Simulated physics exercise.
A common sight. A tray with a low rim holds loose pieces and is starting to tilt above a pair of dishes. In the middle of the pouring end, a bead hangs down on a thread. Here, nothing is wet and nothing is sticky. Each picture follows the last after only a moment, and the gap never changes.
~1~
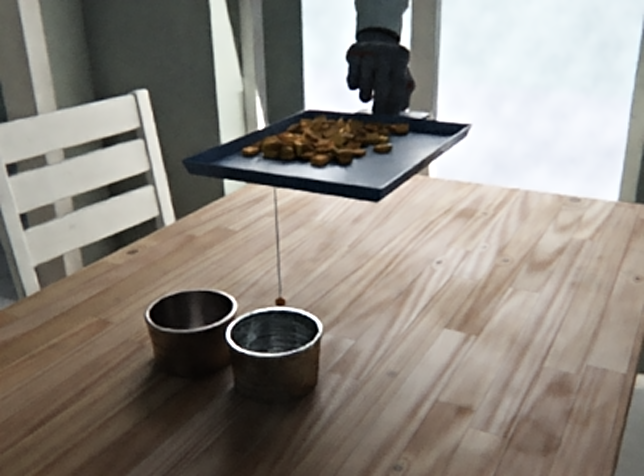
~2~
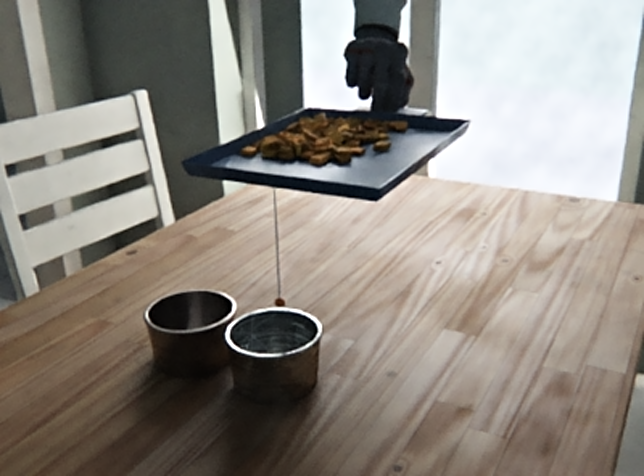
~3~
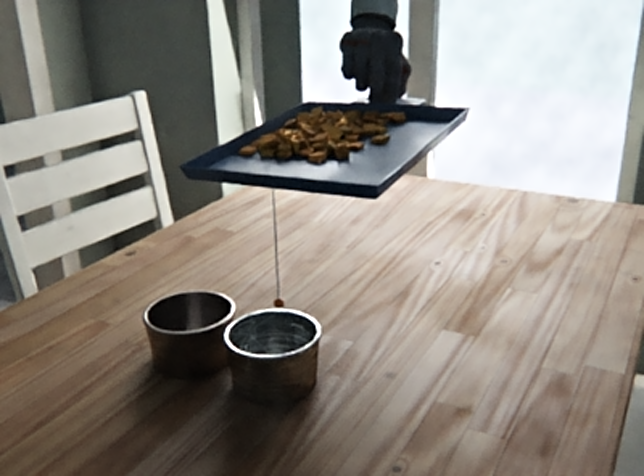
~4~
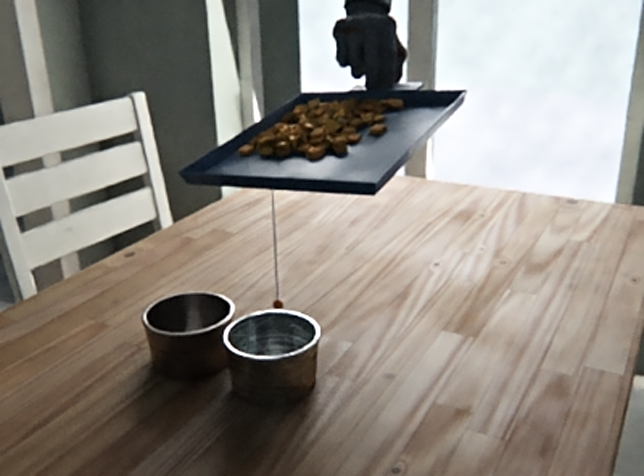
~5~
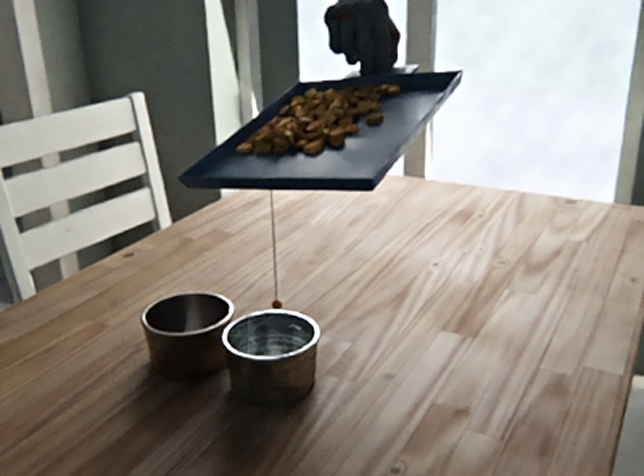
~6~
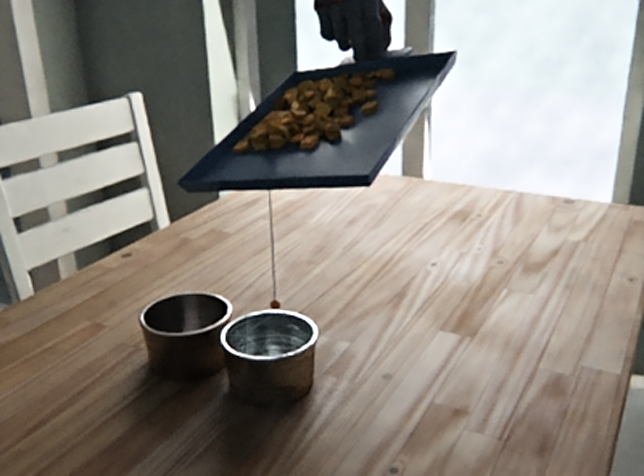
The footage shows a dark gloved hand holding a blue tray of brown cereal pieces above two round metal dishes on a wooden table, then raising the far side so the tray slants toward its near left corner.
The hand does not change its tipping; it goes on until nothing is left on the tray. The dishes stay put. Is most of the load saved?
Most likely the dishes will collect the majority of it.
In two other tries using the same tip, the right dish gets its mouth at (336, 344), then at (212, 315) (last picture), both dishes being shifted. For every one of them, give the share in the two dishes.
Trial 1: 10 percent; trial 2: 70 percent.
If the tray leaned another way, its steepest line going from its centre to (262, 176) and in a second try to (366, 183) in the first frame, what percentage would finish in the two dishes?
In turn, 80 percent and then 0 percent.
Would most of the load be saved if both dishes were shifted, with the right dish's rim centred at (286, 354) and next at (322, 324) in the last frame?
Try 1: A lesser share; try 2: A lesser share.
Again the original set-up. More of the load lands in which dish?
It turns out to be the left-positioned one.
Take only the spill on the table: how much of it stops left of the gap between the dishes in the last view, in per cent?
That's about 70 per cent of the spill.
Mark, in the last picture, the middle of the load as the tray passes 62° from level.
(216, 166).
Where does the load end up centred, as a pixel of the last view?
Around (188, 345).
Soon, tray tipped steeply; nearly all on the tray; a small part in the air.
A while on, tray tipped right over; a small part on the tray; a stray few in the right dish; about two thirds in the left dish; about a quarter outside both; a small part in the air.
Towards the end, tray tipped past a quarter turn; a stray few in the right dish; about two thirds in the left dish; about a third outside both.
Finally, tray tipped past a quarter turn; a stray few in the right dish; about two thirds in the left dish; about a third outside both.
